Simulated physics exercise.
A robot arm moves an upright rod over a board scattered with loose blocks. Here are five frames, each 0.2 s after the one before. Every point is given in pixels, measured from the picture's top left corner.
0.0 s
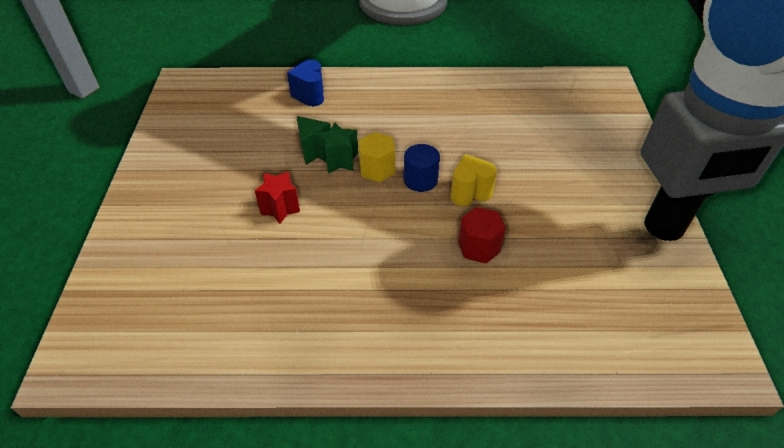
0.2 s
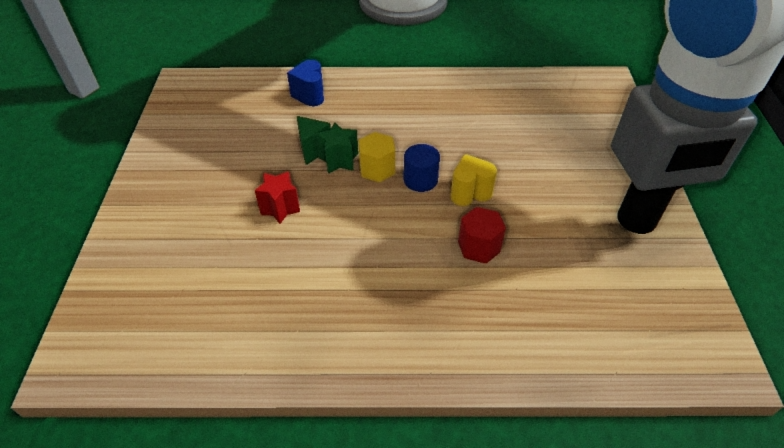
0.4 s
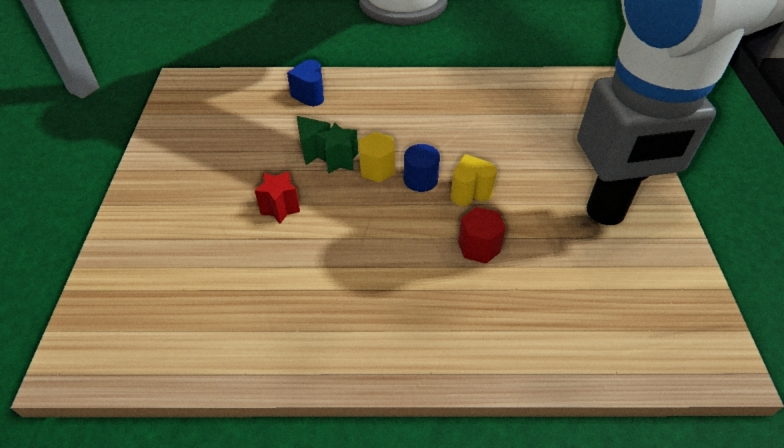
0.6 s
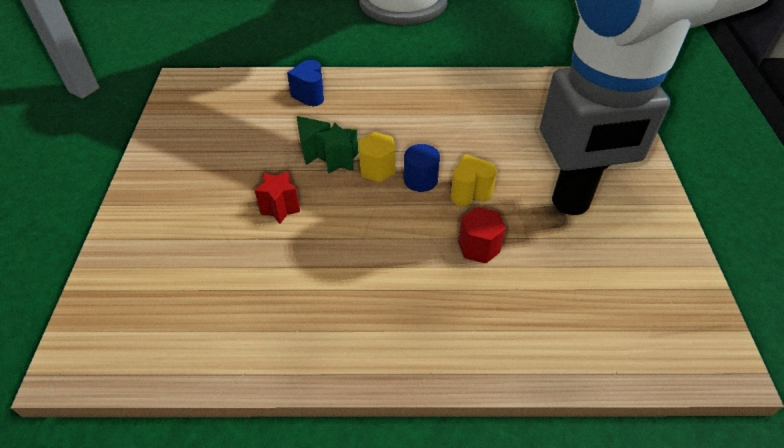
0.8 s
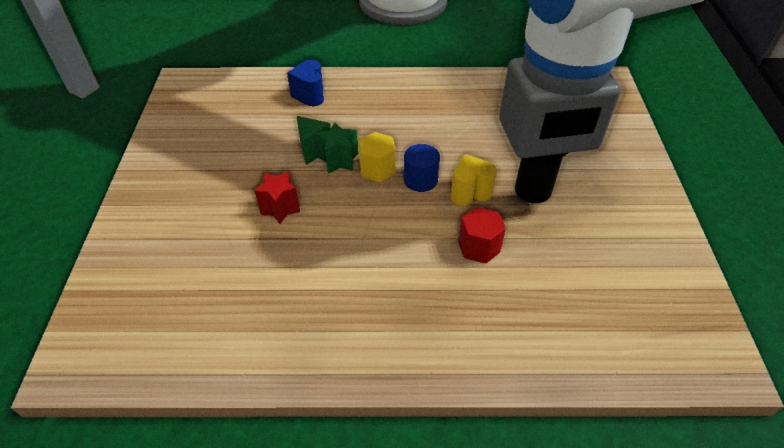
On a wooden board, a robot arm moves its black rod left toward the yellow heart.
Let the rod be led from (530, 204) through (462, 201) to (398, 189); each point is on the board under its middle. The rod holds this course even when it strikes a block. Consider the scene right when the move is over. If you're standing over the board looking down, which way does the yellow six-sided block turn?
Looking down, it rotates anti-clockwise.
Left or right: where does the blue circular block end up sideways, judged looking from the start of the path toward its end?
To the path's right.
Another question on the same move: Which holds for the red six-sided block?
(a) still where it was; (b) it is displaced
My answer is option a.
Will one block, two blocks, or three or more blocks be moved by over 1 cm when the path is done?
Most likely three or more.
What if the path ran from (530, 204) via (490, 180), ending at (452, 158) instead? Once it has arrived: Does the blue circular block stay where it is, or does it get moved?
It gets displaced.
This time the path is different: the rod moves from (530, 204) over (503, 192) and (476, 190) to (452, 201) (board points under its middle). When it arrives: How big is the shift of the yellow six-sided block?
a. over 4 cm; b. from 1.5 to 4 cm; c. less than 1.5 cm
My pick is b.
What follows on the original path. One third of the way, rod (487, 190); blue circular block (419, 154); yellow heart (451, 164).
Two thirds of the way, rod (440, 184); green star (322, 133), turned 15° anticlockwise; yellow six-sided block (354, 129), turned 40° anticlockwise; blue circular block (387, 136); yellow heart (407, 156), turned 20° clockwise.
At the end, rod (398, 176); green star (317, 130), turned 30° anticlockwise; yellow six-sided block (347, 122), turned 55° anticlockwise; blue circular block (381, 118); yellow heart (381, 140), turned 70° clockwise; red six-sided block not moved.
